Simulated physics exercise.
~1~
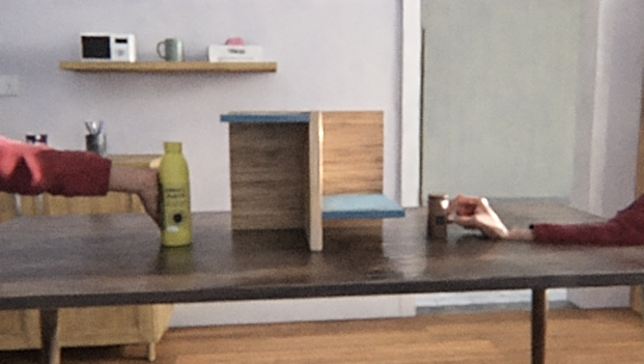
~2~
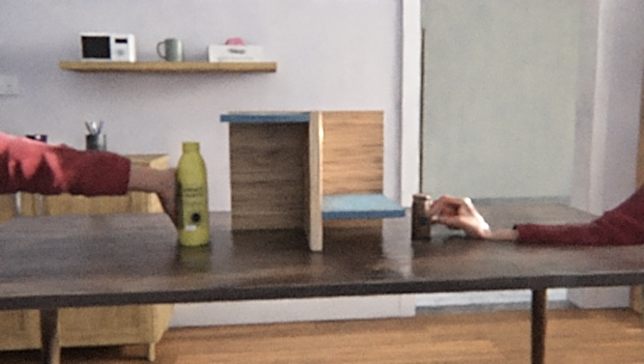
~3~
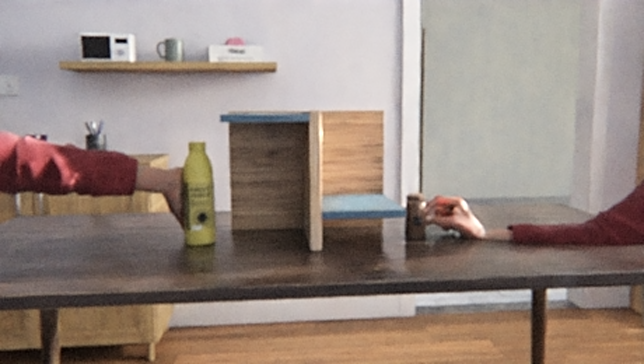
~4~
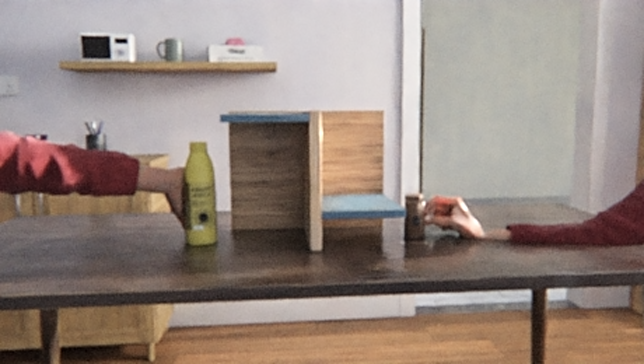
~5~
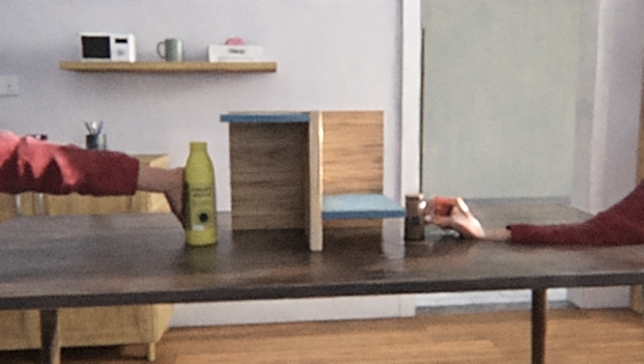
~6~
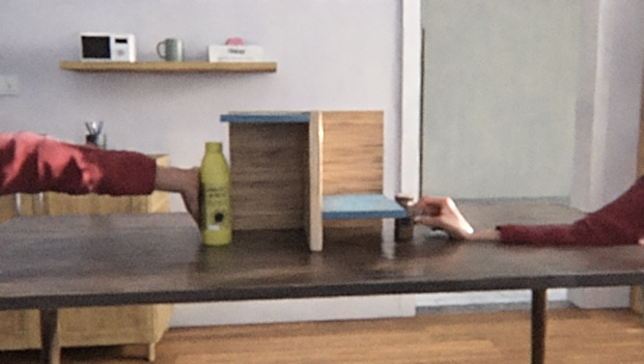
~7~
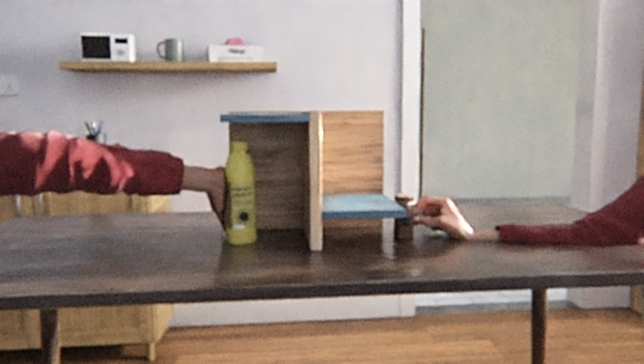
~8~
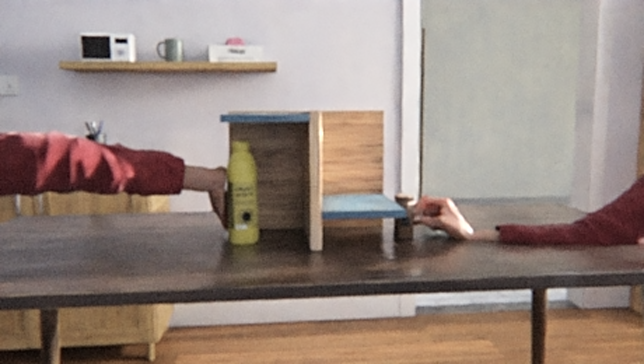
The clip shows two hands at a table sliding a yellow bottle rightward and a small brown shaker leftward toward a low wooden shelf, pausing briefly, then continuing until the shaker stops at the right opening's edge while the bottle moves in under the higher left shelf.
